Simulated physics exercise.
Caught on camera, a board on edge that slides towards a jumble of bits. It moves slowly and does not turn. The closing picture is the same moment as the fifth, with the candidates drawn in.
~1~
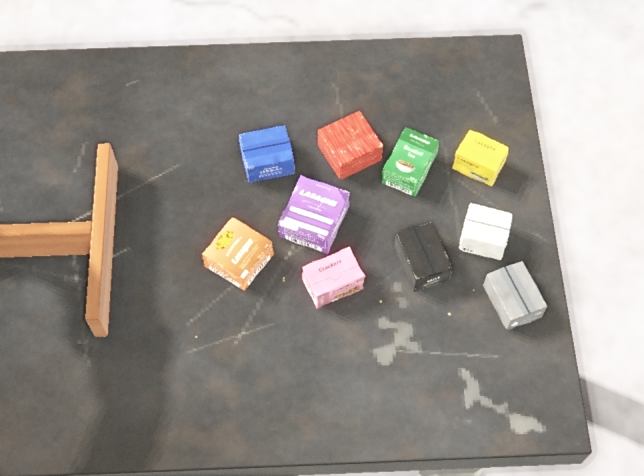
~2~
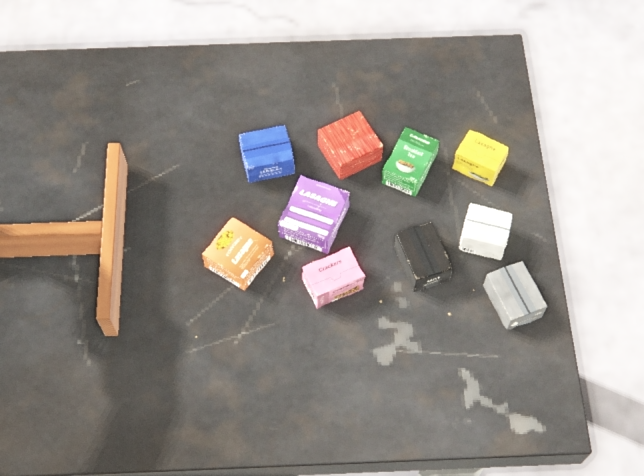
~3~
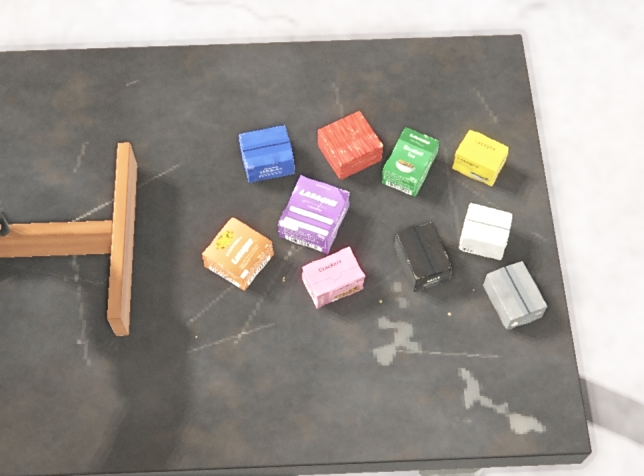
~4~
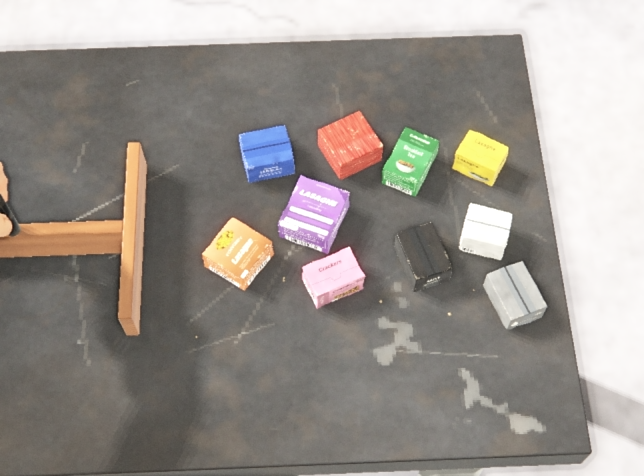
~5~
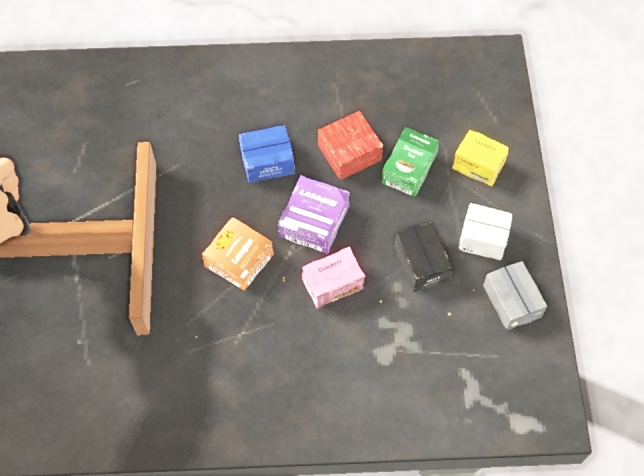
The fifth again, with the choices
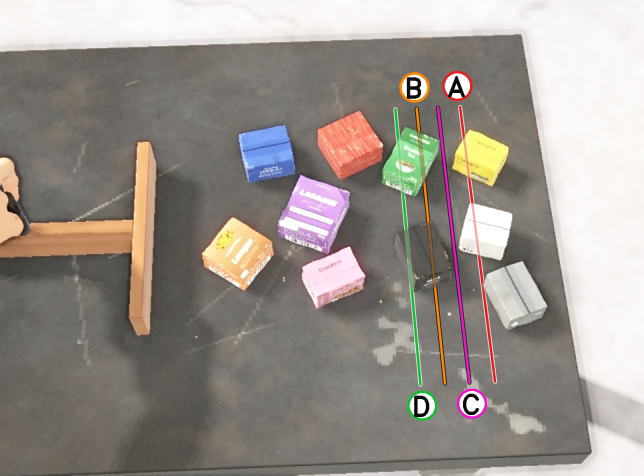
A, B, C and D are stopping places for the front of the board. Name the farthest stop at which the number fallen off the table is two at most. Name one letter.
No farther than A.
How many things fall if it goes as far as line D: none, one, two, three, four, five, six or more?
In all, none.
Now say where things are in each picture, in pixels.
In the first picture, orange packet (238, 254); black box (423, 257); purple packet (314, 215).
In the second picture, board (108, 227); grey box (514, 296).
In the third picture, board (119, 226); yellow box (481, 158).
In the fourth picture, board (130, 226); red block (350, 145).
In the fifth picture, board (140, 226); blue box (267, 155); orange packet (238, 254); black box (423, 257).
On the marked copy, A at (476, 235); B at (430, 236); C at (453, 235); D at (407, 237).
Taking A. A third of the way, board (263, 221); blue box (293, 153); pink packet (352, 280).
Two thirds of the way, board (383, 217); yellow box (497, 159); white box (500, 228).
When it is over, board (477, 213); yellow box over the edge; white box over the edge; two fallen.
As for the rest, B is within the limit but short; C is within the limit but short; D is within the limit but short.
